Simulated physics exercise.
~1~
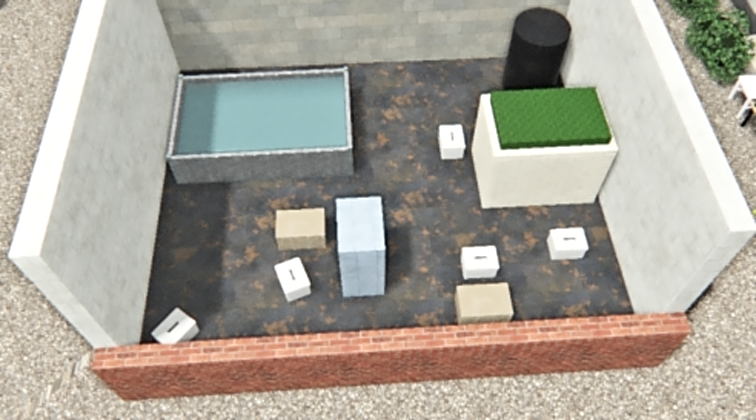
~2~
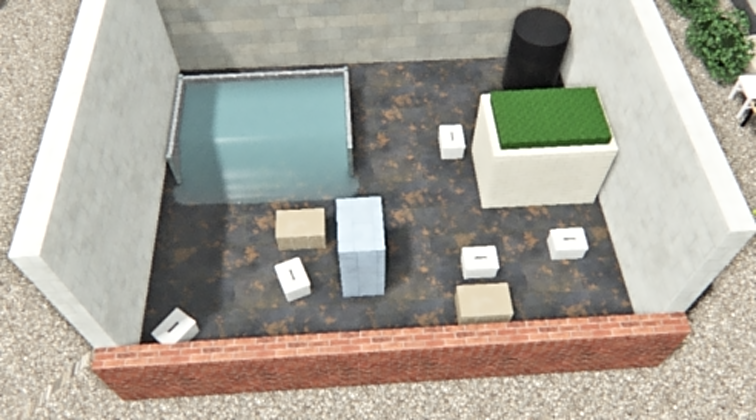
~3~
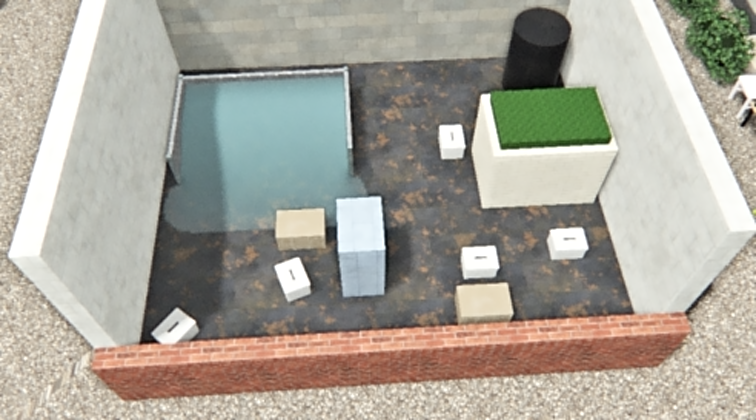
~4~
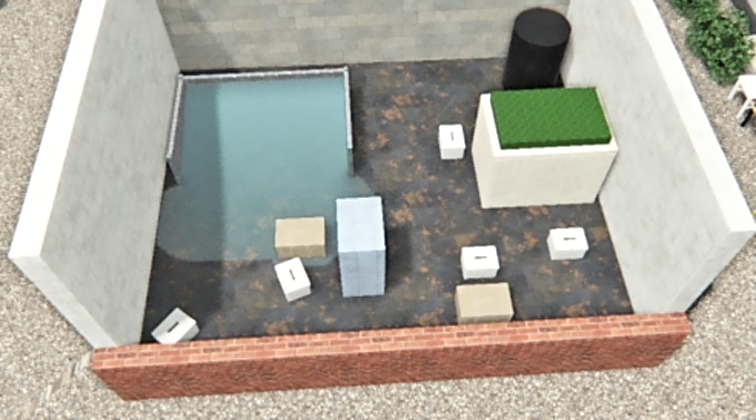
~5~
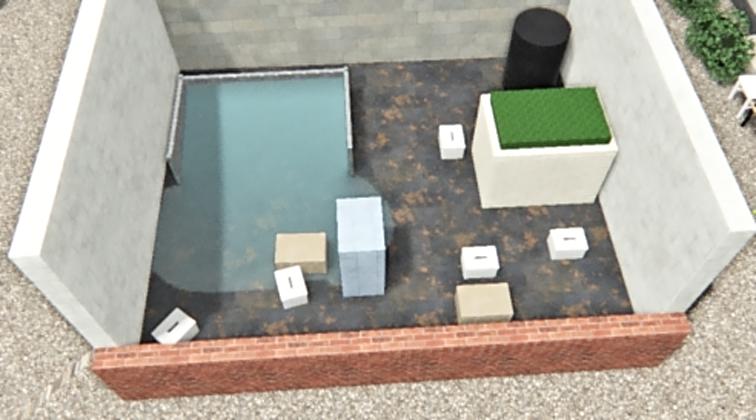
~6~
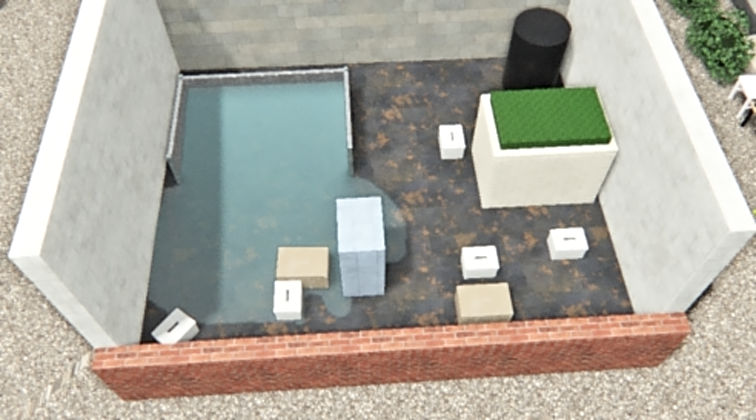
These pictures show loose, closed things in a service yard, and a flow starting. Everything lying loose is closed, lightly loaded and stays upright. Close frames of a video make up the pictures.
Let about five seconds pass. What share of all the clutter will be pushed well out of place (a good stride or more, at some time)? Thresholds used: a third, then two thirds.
The things swept well aside make up two thirds or a bigger part.
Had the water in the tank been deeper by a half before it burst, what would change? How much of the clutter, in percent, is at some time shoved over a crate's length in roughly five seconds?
About 90 %.
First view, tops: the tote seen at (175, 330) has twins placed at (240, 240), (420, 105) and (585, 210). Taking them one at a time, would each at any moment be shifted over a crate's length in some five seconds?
Shoved clear, stays put, stays put.
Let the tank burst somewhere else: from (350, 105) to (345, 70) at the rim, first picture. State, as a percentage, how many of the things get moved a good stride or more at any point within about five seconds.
I'd guess close to 10 percent.
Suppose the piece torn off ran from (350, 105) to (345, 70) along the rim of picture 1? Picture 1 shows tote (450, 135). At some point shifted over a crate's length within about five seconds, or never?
It covered the distance.
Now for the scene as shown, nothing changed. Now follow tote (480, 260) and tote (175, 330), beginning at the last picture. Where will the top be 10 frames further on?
Roughly (519, 272) and (213, 293).
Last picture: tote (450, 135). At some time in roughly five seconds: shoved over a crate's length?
Below that mark.
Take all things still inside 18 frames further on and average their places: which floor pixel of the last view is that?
Average floor point: Approx. (496, 257).
A moment on, 2 of 7 are well off their spots; 1 afloat.
Next, 3 of 7 are well off their spots; 3 afloat.
Later, 5 of 7 are well off their spots; 6 afloat.
In the end, 6 of 7 are well off their spots, and 6 have been at some point; 6 afloat.
